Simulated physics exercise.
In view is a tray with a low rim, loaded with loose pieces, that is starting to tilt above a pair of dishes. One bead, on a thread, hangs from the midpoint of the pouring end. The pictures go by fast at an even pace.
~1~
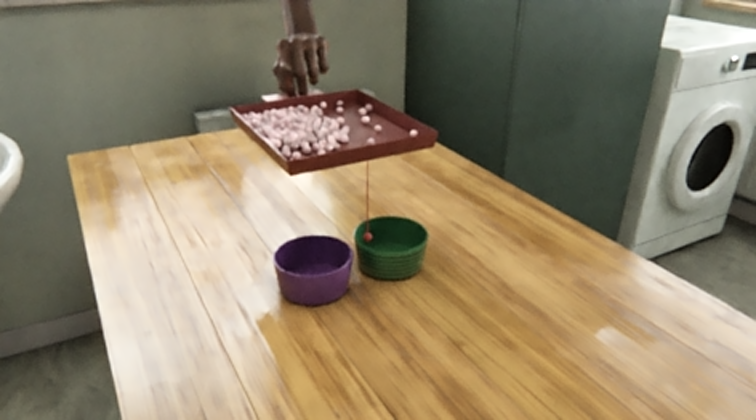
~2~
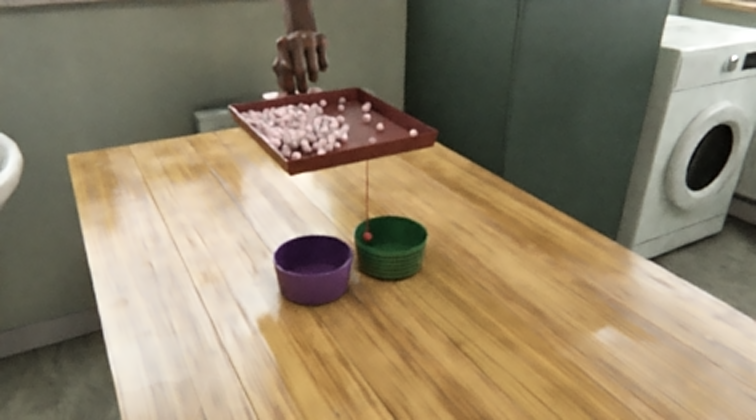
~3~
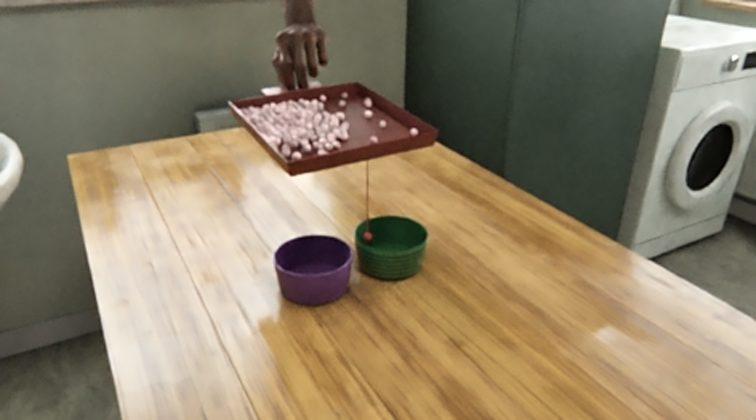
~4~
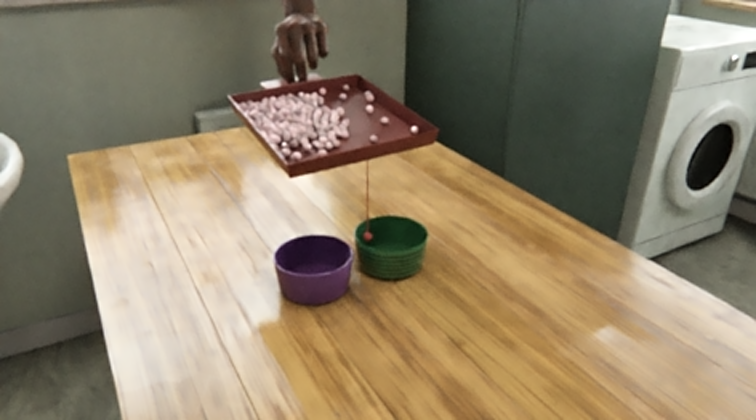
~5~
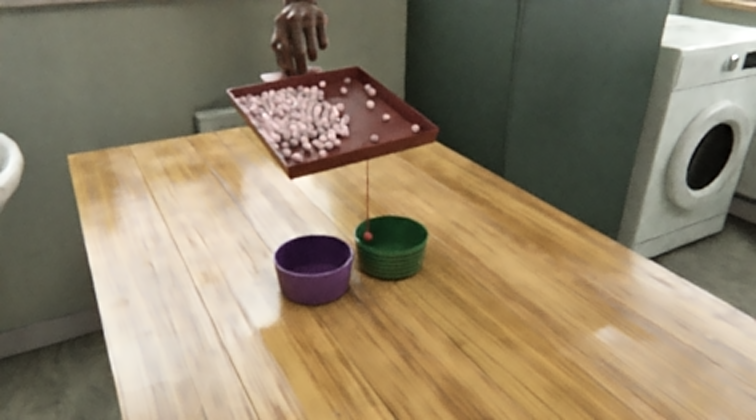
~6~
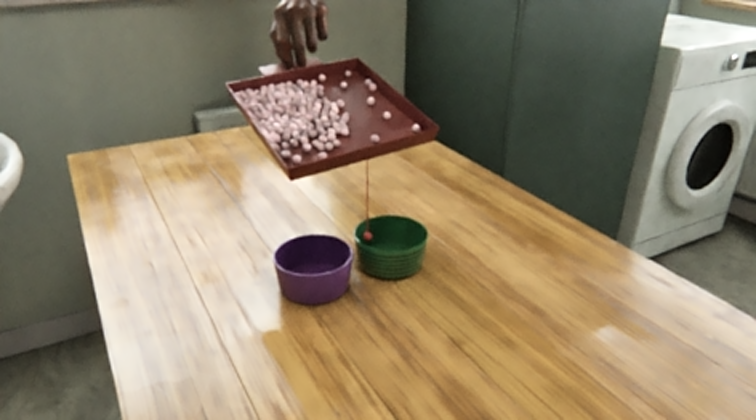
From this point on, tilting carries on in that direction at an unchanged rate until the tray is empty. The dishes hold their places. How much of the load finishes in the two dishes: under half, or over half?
Under half.
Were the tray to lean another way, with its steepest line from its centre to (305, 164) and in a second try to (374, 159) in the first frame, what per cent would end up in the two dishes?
Respectively 60 % and 0 %.
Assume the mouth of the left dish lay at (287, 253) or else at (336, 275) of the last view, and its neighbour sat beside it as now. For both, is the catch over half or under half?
In the first position shy of half, in the second past half.
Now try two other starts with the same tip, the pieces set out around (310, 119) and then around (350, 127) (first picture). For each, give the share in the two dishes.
First 30 %, then 20 %.
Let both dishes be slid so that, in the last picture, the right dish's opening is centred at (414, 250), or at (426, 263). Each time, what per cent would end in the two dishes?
70 %, then 40 %.
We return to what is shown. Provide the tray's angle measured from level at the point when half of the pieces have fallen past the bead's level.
Roughly 85 degrees from level.
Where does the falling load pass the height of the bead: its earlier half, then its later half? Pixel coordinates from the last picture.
I'd place the first part at (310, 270) and the rest at (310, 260).
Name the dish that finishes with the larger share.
The one in question is the left-side one.
Soon after the last picture, tray tipped steeply; nearly all on the tray; a stray few outside both; a stray few in the air.
A little later, tray tipped right over; a small part on the tray; a small part in the left dish; about two thirds outside both; a small part in the air.
Later still, tray tipped past a quarter turn; about a quarter in the left dish; about two thirds outside both.
By the end, tray tipped past a quarter turn; about a quarter in the left dish; none in the right dish; about two thirds outside both.
